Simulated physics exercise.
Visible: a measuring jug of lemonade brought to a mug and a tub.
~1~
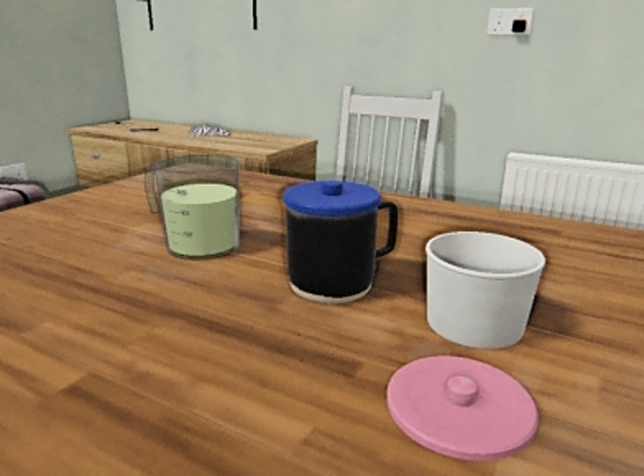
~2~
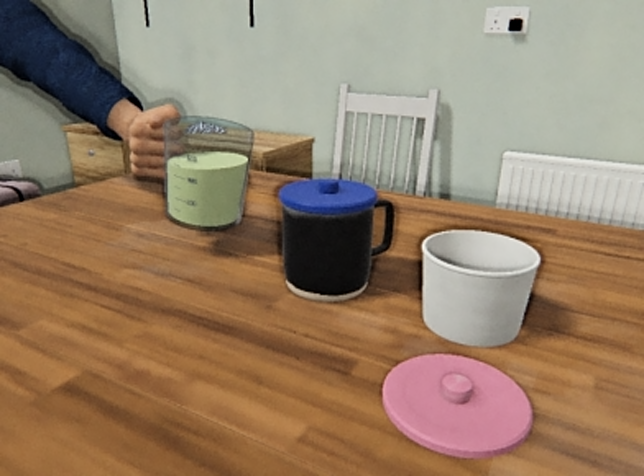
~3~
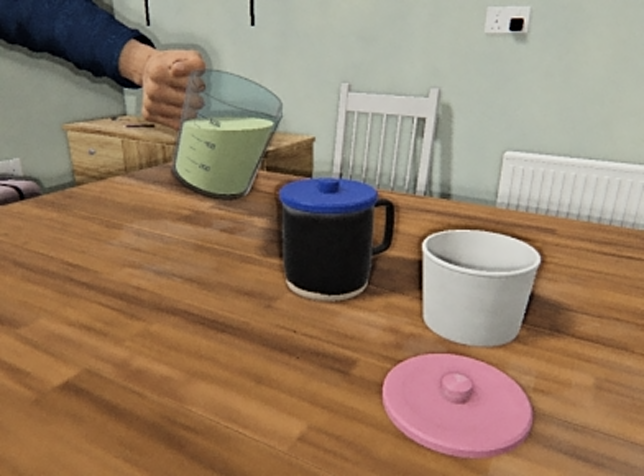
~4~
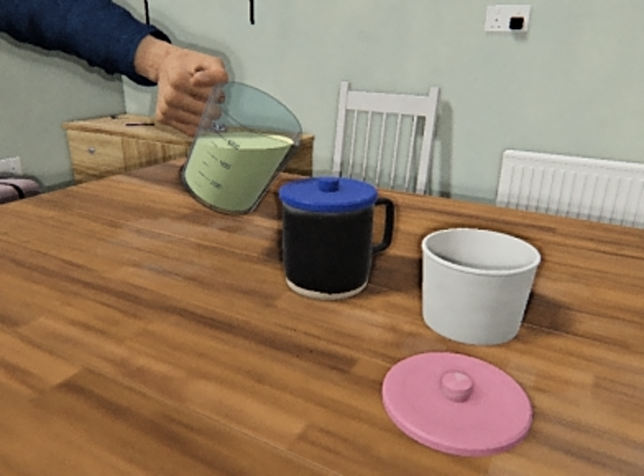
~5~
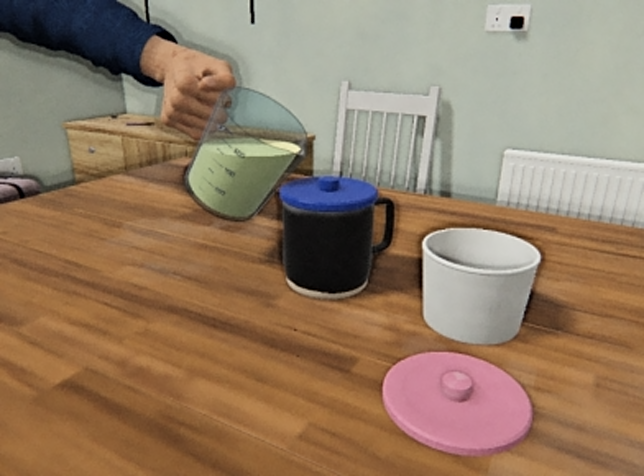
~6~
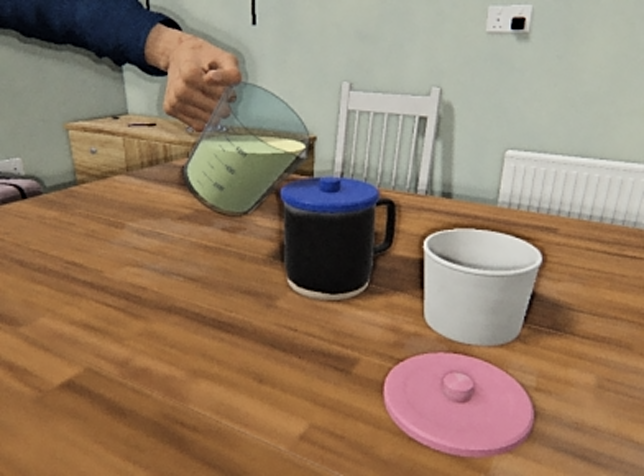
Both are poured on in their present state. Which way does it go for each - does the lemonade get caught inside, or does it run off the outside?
As I see it, the mug deflects it. The tub traps it.
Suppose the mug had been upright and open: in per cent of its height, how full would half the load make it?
It reaches something close to 40 per cent.
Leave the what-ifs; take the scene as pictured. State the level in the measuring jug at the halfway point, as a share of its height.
It comes up to something like 30 percent.
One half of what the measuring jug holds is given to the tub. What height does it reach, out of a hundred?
By my reckoning it's around 45 percent.
A moment on, it hits the lid of the mug and runs off.
Further on, the lemonade goes into the tub.
When it is over, the mug is empty, in a puddle; the tub has its share inside.
